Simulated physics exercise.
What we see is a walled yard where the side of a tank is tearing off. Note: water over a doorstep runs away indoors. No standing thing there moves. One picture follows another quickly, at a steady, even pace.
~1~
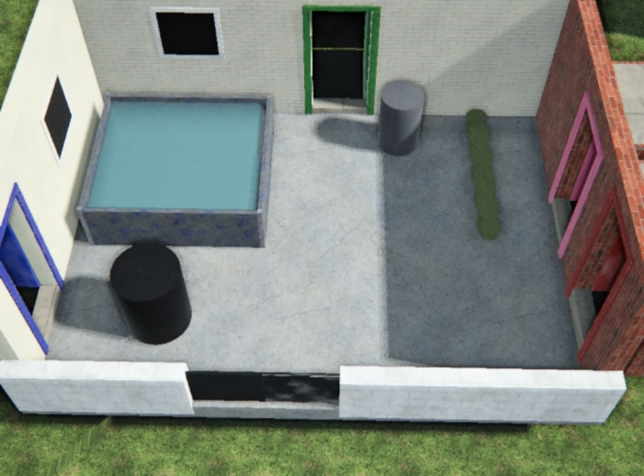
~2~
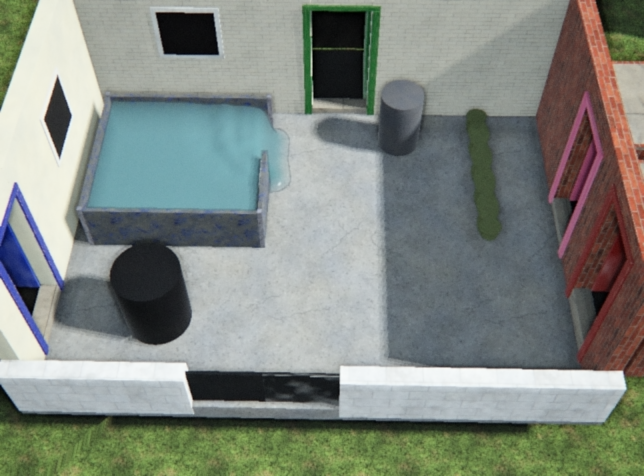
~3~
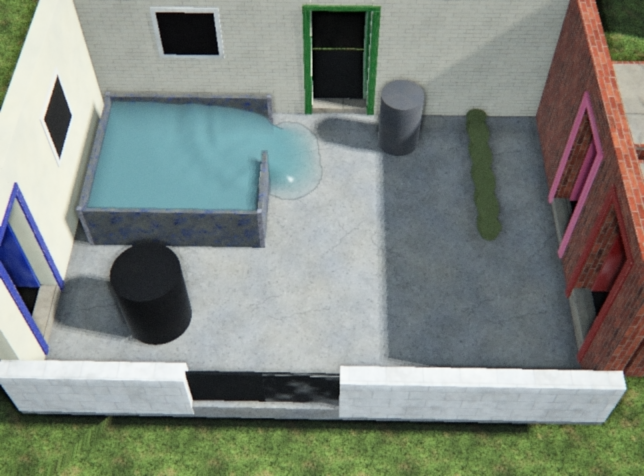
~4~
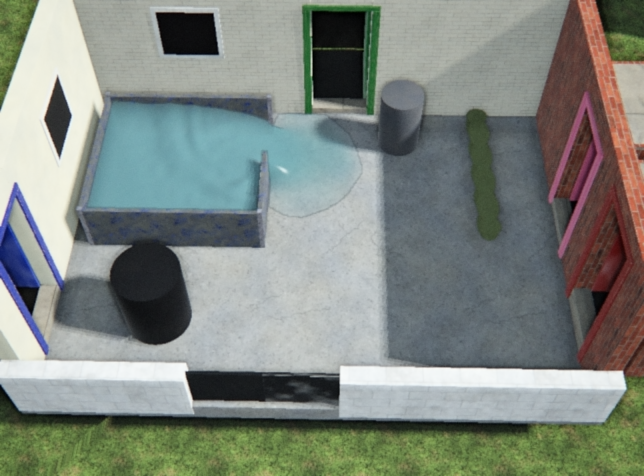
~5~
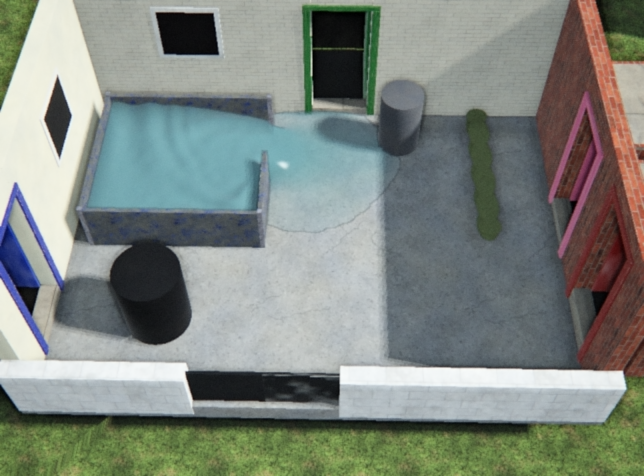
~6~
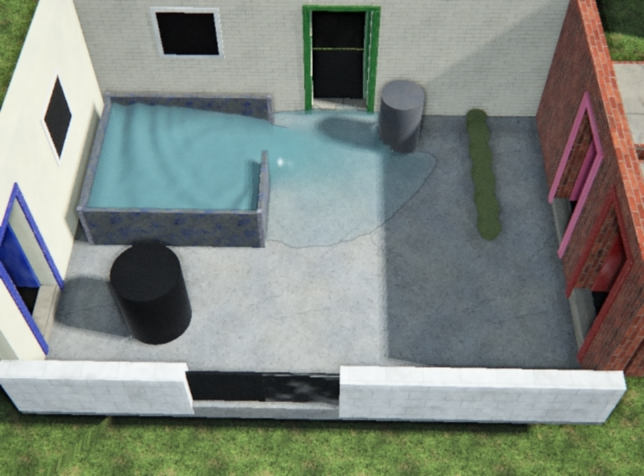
Water poured through a gap in the right side of an open tank in a walled yard, then spread rightward across the paved floor, passing the grey cylinder and reaching into the shaded area.
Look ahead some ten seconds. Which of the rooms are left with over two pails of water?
As I see it, the pink door doesn't overshoot the mark there; the blue door doesn't overshoot the mark there; the green door overshoots the mark there; the red door doesn't overshoot the mark there.
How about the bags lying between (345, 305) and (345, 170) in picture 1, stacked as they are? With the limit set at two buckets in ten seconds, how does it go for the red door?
The red door falls short.
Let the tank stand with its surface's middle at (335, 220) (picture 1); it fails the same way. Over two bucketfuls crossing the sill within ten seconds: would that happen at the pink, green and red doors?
Then: Pink is over; green keeps below it; red holds.
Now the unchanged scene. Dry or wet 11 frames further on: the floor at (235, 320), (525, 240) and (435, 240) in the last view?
The three points read clear, soaked through and soaked through.
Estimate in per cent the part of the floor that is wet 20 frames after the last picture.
Roughly 55 per cent.
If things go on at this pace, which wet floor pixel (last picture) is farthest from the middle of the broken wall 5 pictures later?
(490, 248).
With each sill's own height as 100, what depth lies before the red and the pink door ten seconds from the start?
Approx. 50 % then 110 %.
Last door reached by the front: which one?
My answer: The blue one.
A moment on, water covers 30 % of the floor; the pink door not reached, the blue door not reached, the green door under two buckets in, the red door not reached.
Next, water covers 40 % of the floor; the pink door wet at the sill, nothing in, the blue door not reached, the green door far over two buckets in, the red door not reached.
Then, water covers 55 % of the floor; the pink door wet at the sill, nothing in, the blue door not reached, the green door far over two buckets in, the red door wet at the sill, nothing in.
Later, water covers 80 % of the floor; the pink door wet at the sill, nothing in, the blue door not reached, the green door far over two buckets in, the red door wet at the sill, nothing in.
In the end, water covers 95 % of the floor; the pink door under two buckets in, the blue door wet at the sill, nothing in, the green door far over two buckets in, the red door wet at the sill, nothing in.
